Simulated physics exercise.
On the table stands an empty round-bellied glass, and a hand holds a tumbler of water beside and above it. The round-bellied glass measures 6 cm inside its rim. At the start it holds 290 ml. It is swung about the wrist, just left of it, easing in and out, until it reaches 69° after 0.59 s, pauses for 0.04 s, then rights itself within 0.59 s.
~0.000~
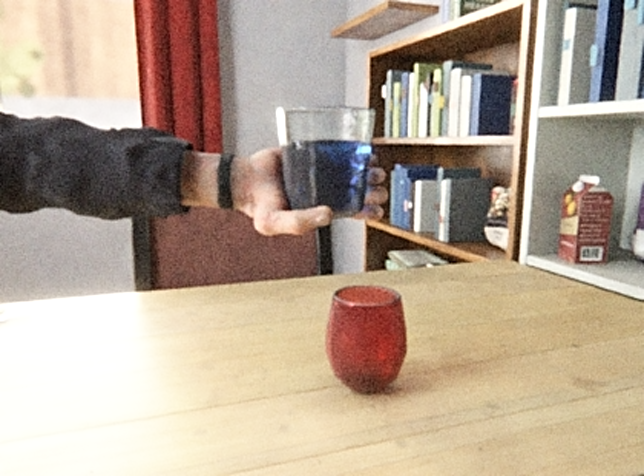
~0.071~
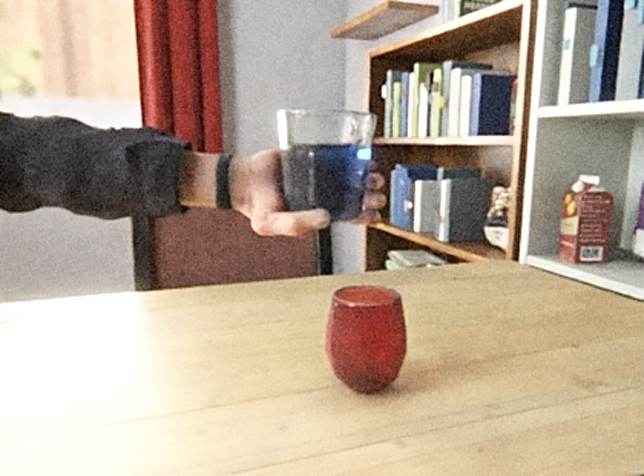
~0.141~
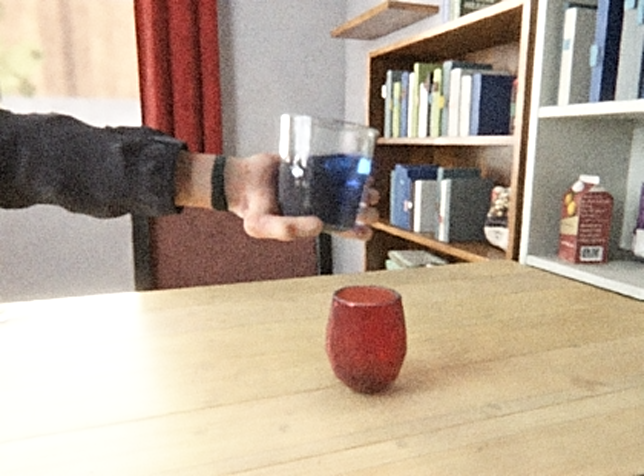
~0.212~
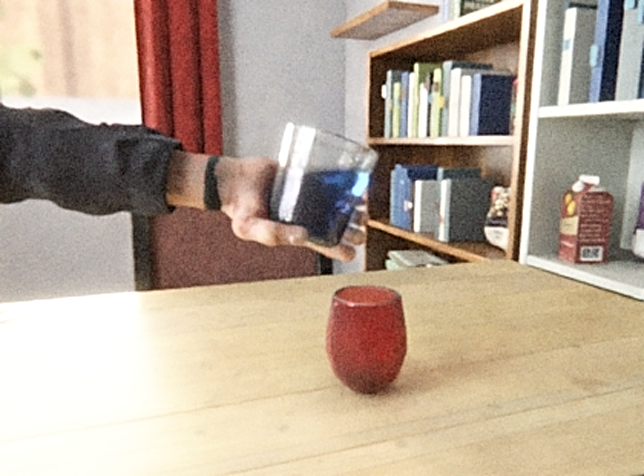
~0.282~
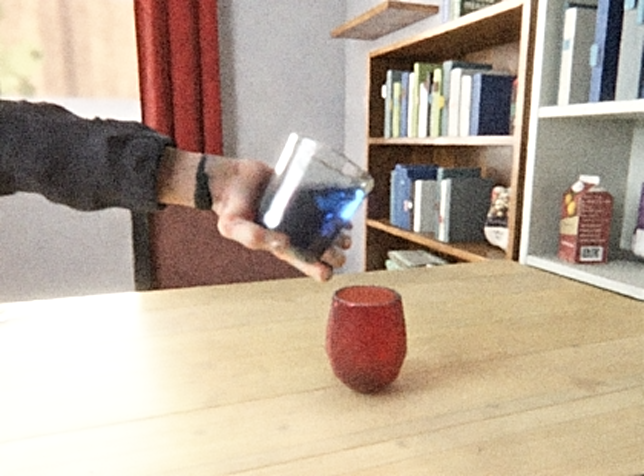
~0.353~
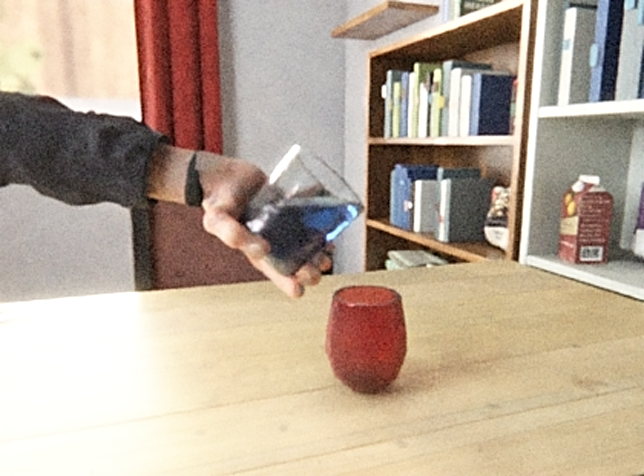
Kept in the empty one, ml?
90 ml.
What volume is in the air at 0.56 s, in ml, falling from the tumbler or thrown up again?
Around 25 ml, I reckon.
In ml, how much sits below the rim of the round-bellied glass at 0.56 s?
Approx. 20 ml.
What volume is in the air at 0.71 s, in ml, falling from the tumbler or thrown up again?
Airborne volume: Some 30 ml.
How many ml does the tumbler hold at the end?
Roughly 200 ml.
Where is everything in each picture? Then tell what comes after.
In the first picture, it leans 0°; its right rim is at (369, 114); the water meets the walls at (294, 142) and (349, 142); the round-bellied glass's rim runs from (337, 300) to (395, 294).
In the second picture, it leans 2°; its right rim is at (370, 119); the water meets the walls at (295, 146) and (351, 145).
In the third picture, it leans 9°; its right rim is at (372, 135); the water meets the walls at (294, 158) and (351, 155).
In the fourth picture, it leans 20°; its right rim is at (372, 159); the water meets the walls at (289, 175) and (350, 168).
In the fifth picture, it leans 32°; its right rim is at (367, 186); the water meets the walls at (273, 191) and (349, 184).
In the sixth picture, it leans 45°; its right rim is at (357, 212); the water meets the walls at (251, 213) and (345, 202); 1 per cent is over the edge.
By 0.56 s the tilt is 69° and the round-bellied glass has 20 ml, the tumbler 250 ml, and 0 ml is on the table.
By 0.71 s the tilt is 66° and the round-bellied glass has 50 ml, the tumbler 215 ml, and 0 ml is on the table.
By 0.87 s the tilt is 44° and the round-bellied glass has 85 ml, the tumbler 195 ml, and 0 ml is on the table.
By 1.04 s the tilt is 14° and the round-bellied glass has 85 ml, the tumbler 195 ml, and 10 ml is on the table.
At rest the round-bellied glass has 85 ml, the tumbler 195 ml, and 10 ml is on the table.
